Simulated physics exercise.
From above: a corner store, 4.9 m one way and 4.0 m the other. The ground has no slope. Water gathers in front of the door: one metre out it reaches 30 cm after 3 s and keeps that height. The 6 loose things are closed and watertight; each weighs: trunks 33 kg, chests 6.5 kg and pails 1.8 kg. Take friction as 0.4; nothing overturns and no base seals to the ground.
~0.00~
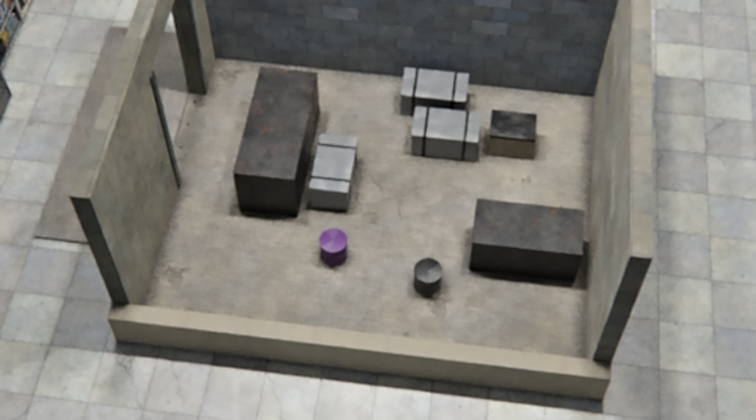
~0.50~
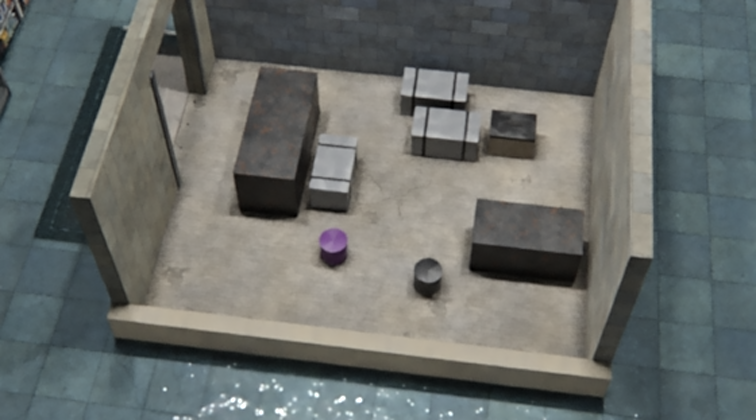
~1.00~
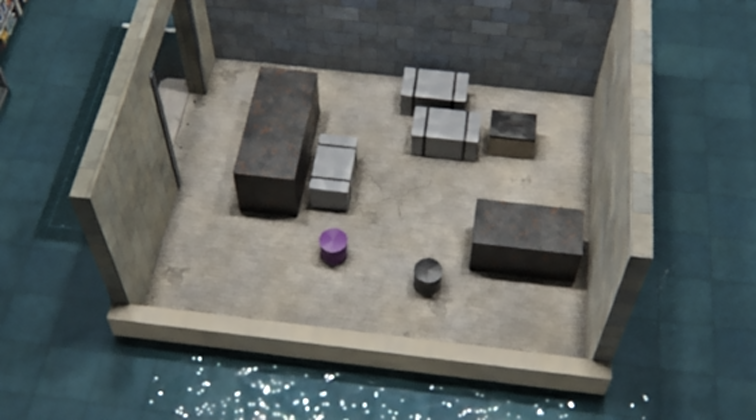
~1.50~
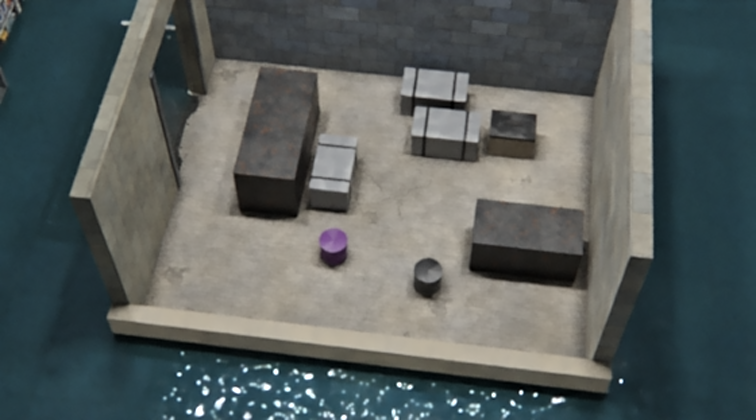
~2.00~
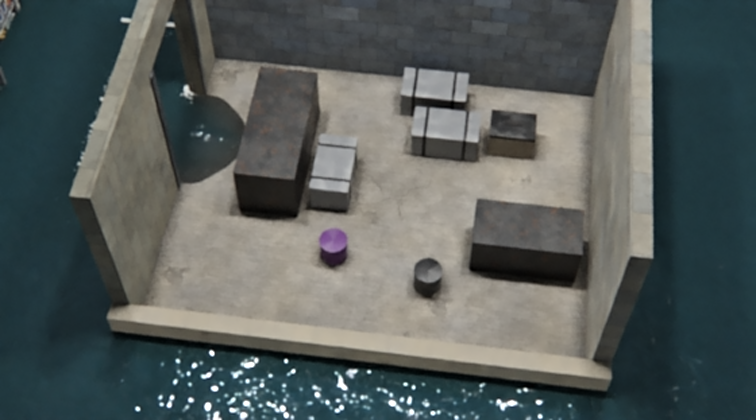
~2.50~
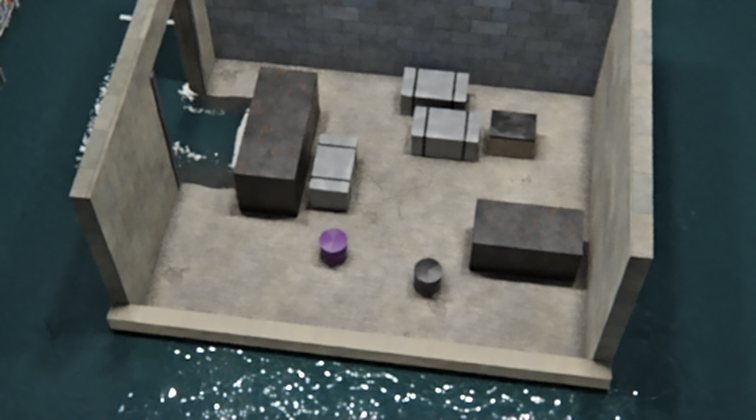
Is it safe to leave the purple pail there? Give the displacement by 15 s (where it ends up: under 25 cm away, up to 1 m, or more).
Purple pail slides a little.
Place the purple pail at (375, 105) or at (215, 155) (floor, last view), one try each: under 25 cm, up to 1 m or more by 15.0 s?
In that order: It ends far away; it travels far.
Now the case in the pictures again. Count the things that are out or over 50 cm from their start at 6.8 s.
I count 1.
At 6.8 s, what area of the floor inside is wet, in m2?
Roughly 15 m2.
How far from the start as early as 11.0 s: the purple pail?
Roughly 40 cm by then.
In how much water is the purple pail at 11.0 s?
About 6 cm.
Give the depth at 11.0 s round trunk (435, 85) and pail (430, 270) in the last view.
About 18 and 17 cm.
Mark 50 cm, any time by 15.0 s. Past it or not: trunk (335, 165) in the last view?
Answer: Less.
After 3.5 s the purple pail is near (333, 240), 0.0 m from its start, aground; 0 afloat.
After 6.8 s the purple pail is near (317, 225), 0.3 m from its start, aground; 1 afloat.
After 11.0 s the purple pail is near (335, 267), 0.4 m from its start, afloat; 5 afloat.
After 15.0 s the purple pail is near (345, 268), 0.4 m from its start, afloat; 6 afloat.
